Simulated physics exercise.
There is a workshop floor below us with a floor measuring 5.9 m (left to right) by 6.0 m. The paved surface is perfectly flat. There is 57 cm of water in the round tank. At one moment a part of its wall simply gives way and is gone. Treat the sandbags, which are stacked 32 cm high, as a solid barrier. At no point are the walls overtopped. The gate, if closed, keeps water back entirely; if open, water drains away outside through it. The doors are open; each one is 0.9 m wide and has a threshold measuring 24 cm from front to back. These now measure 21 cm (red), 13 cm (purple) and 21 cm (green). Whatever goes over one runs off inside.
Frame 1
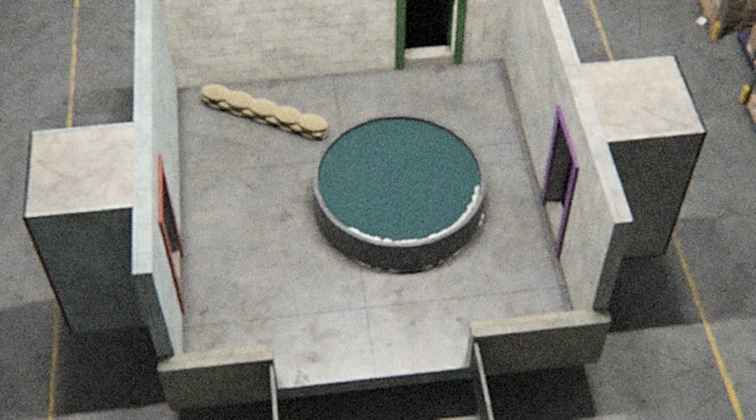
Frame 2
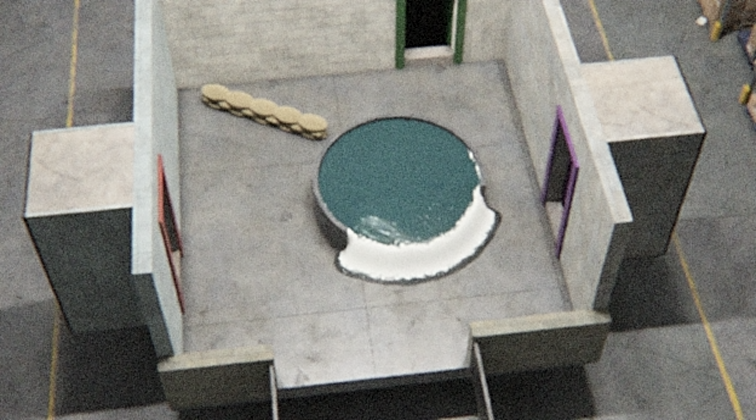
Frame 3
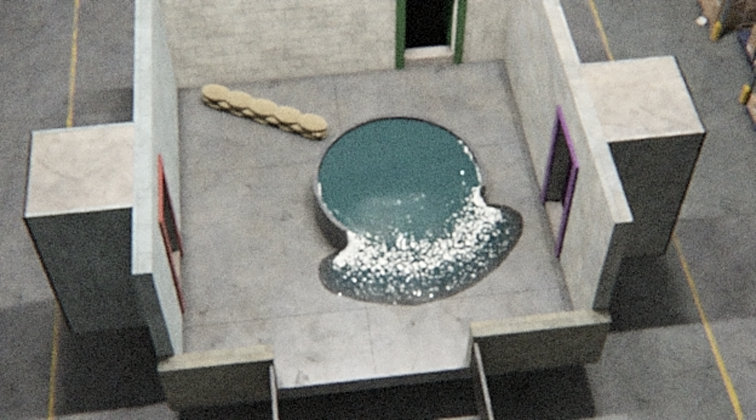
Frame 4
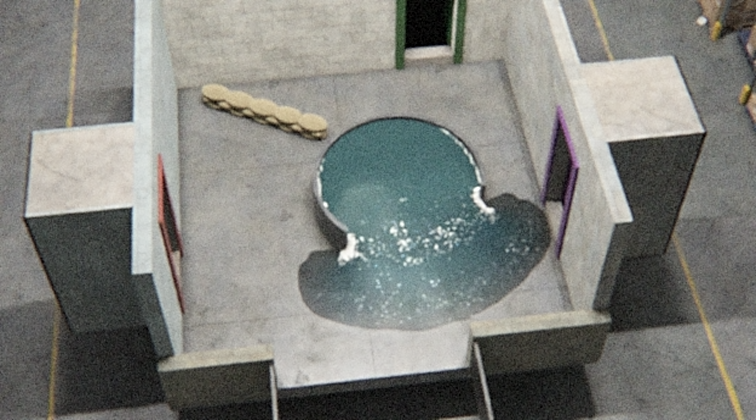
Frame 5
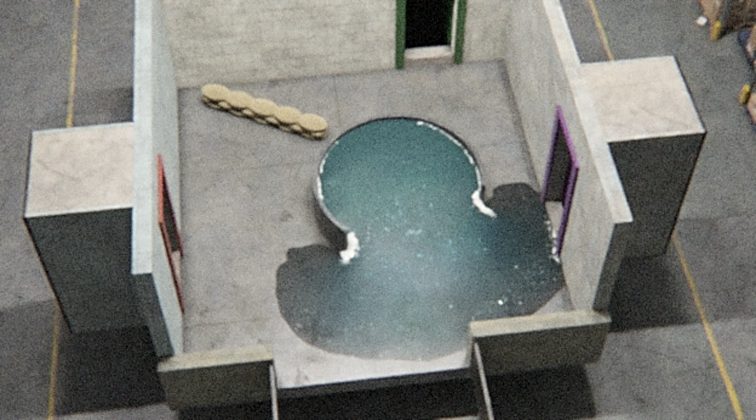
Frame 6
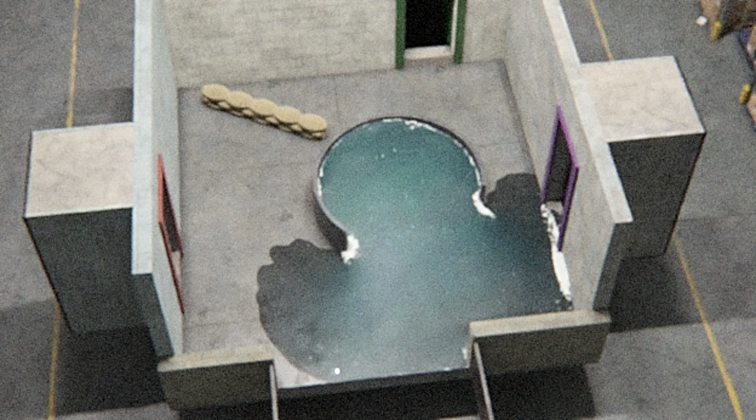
The footage shows a round tank of still water in a walled room with sandbags and coloured doorways; the near part of its wall gives way, and foaming water pours out, spreading across the floor to the right-hand wall.
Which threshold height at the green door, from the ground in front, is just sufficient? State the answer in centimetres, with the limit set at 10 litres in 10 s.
Just about 9.5 cm.
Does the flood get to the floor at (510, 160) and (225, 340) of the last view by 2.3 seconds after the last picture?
Spot one: Awash, spot two: Awash.
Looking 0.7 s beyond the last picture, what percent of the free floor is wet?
Around 35 per cent of the free floor.
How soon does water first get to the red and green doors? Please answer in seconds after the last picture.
Red: 1.6 s; green: 3.8 s.
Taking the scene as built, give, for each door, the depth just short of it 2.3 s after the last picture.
Depth at red 3 cm, at purple 17 cm, at green 0 cm.
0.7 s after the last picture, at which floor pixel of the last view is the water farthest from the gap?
Near (197, 382).
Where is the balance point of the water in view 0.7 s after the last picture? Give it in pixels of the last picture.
(420, 237) or so.
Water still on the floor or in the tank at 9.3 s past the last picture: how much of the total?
Water still present: Approx. 48 %.
Then, 0.7 s after the last picture water covers 35 % of the floor, deepest (46 cm) near (562, 342); it has not reached the green door.
Then, 2.3 s after the last picture water covers 40 % of the floor, deepest (28 cm) near (574, 340); it has not reached the green door.
Then, 9.3 s after the last picture water covers 95 % of the floor, deepest (10 cm) near (240, 99); 5 cm at the green door, 0 litres in over its 21 cm threshold.
At the green door as built, the water peaked near 14 cm, 4.1 s after the last picture.
Run again over the same 10 s with other heights there, 16 litres in over 8.5 cm, 3 litres over 12 cm. The limit of 10 litres is kept from about 9.5 cm up.
